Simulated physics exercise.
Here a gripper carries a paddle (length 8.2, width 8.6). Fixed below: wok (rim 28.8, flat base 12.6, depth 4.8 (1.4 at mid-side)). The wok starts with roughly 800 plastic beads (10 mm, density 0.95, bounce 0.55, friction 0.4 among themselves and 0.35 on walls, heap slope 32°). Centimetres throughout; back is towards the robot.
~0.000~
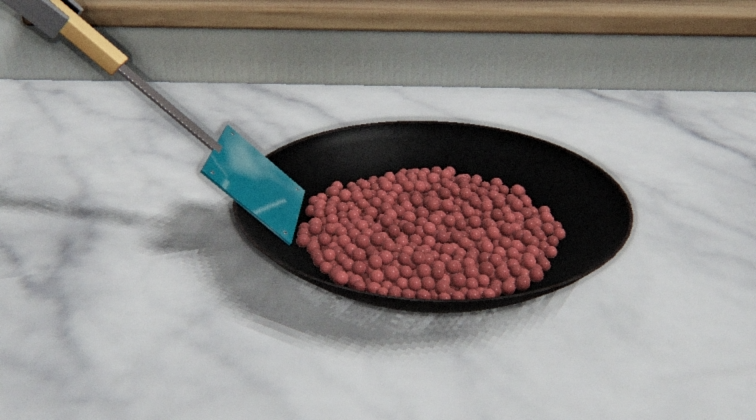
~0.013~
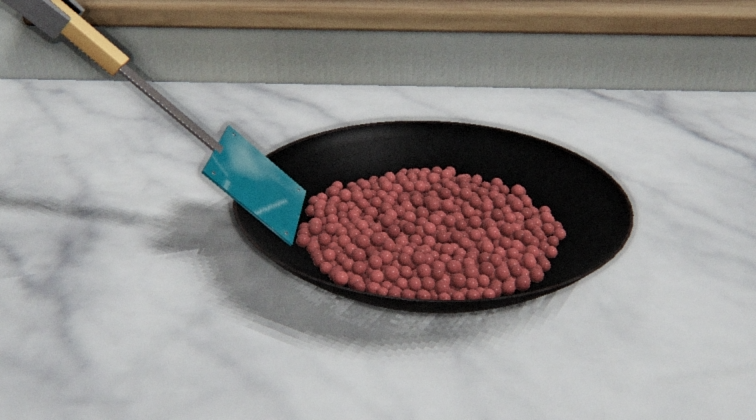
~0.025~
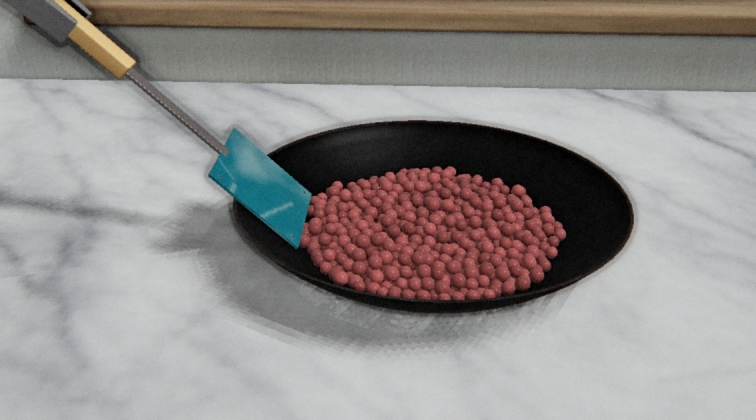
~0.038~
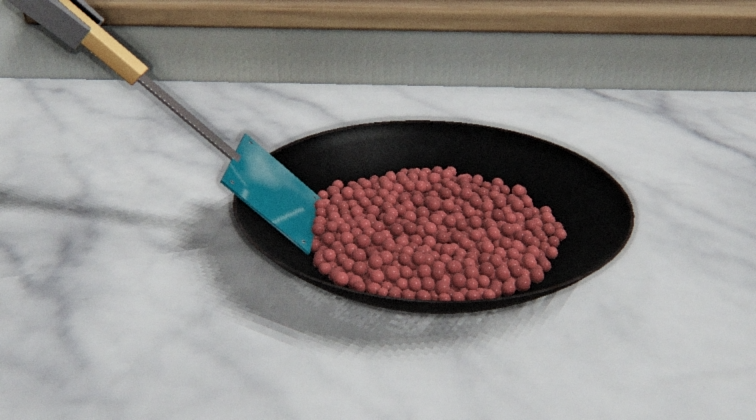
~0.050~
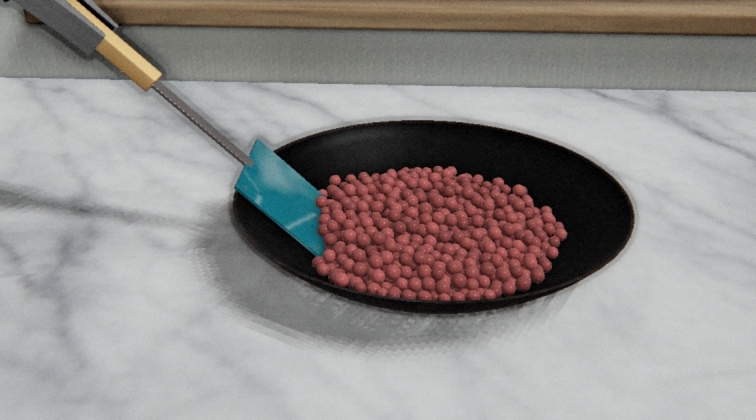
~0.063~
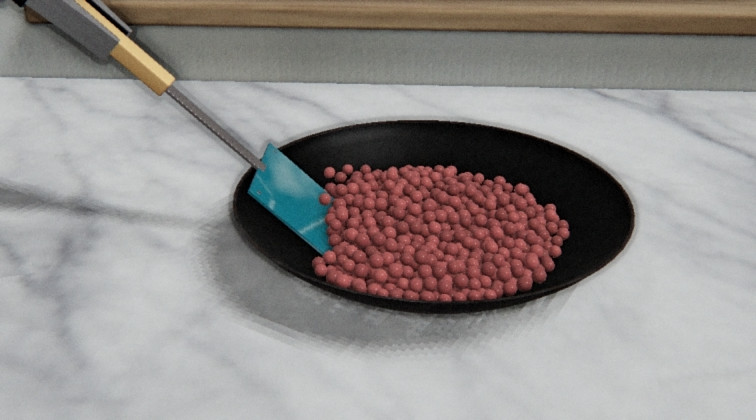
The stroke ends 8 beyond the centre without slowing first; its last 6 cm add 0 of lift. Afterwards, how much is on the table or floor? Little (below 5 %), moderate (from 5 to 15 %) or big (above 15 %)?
On the table or floor the share is moderate, from 5 to 15 %.
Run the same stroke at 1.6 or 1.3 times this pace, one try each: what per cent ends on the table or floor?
About 20 and 15 per cent.
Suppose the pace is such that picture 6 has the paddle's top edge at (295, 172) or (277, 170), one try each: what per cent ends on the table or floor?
Some 30 and 15 per cent.
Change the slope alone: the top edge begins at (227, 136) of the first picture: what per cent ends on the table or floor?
Some 10 per cent.
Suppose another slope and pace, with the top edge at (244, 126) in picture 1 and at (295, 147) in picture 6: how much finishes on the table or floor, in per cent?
Some 15 per cent.
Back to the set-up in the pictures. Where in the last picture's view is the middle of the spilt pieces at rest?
Around (687, 254).
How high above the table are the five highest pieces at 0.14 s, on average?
Some 5 cm.
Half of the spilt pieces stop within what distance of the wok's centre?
Roughly 20 cm.
After 0.14 s, sloping 44°, highest piece 5 above the table; 802 in the wok.
After 0.21 s, sloping 44°, highest piece 5 above the table; 802 in the wok.
After 0.44 s, sloping 44°, highest piece 6 above the table; 727 in the wok, 67 on the table or floor, 8 on the blade or in flight.
After 1.49 s, sloping 44°, highest piece 6 above the table; 721 in the wok, 81 on the table or floor.
At rest, 721 in the wok, 81 on the table or floor. That is 10 % on the table or floor.
